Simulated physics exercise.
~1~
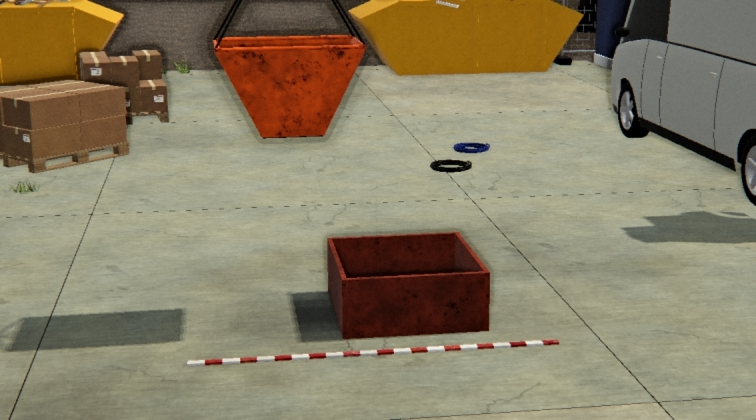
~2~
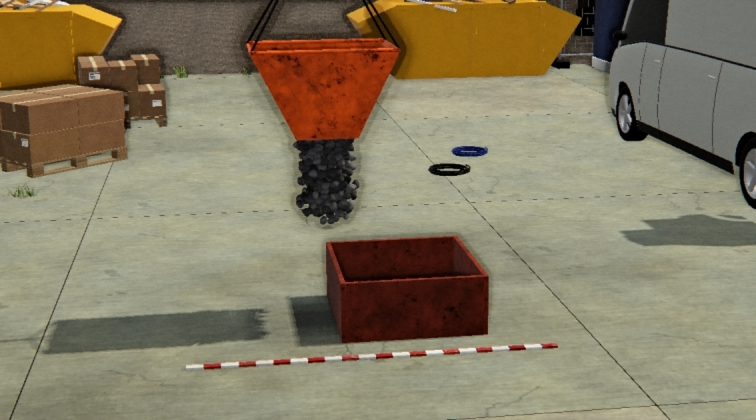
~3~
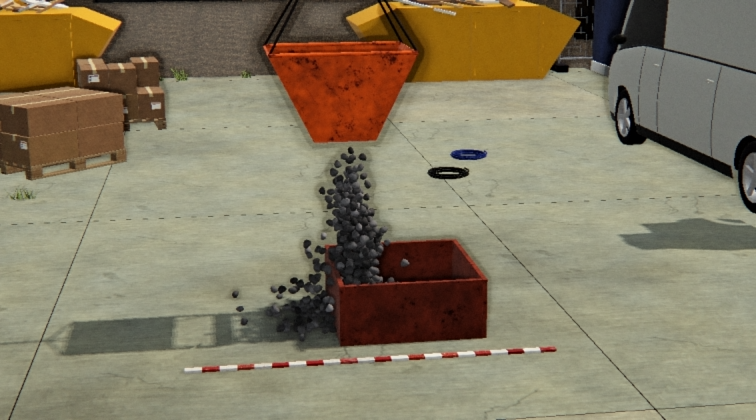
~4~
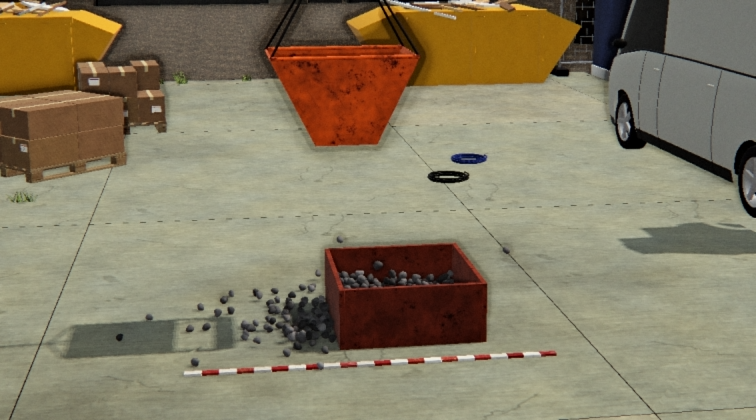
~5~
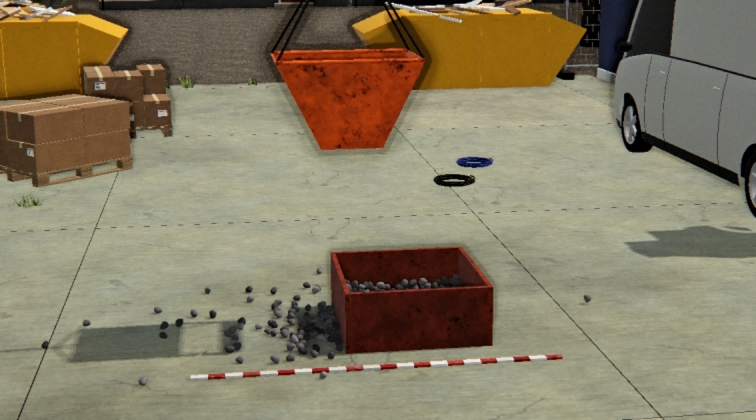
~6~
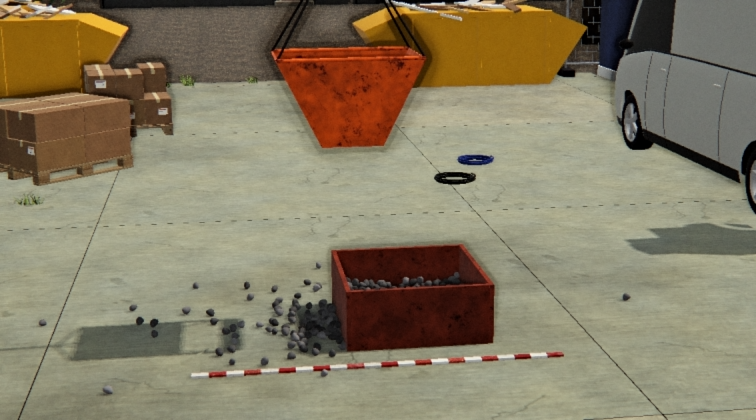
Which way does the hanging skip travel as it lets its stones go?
The skip moves to the right, ending up more nearly above the bin than where it began.
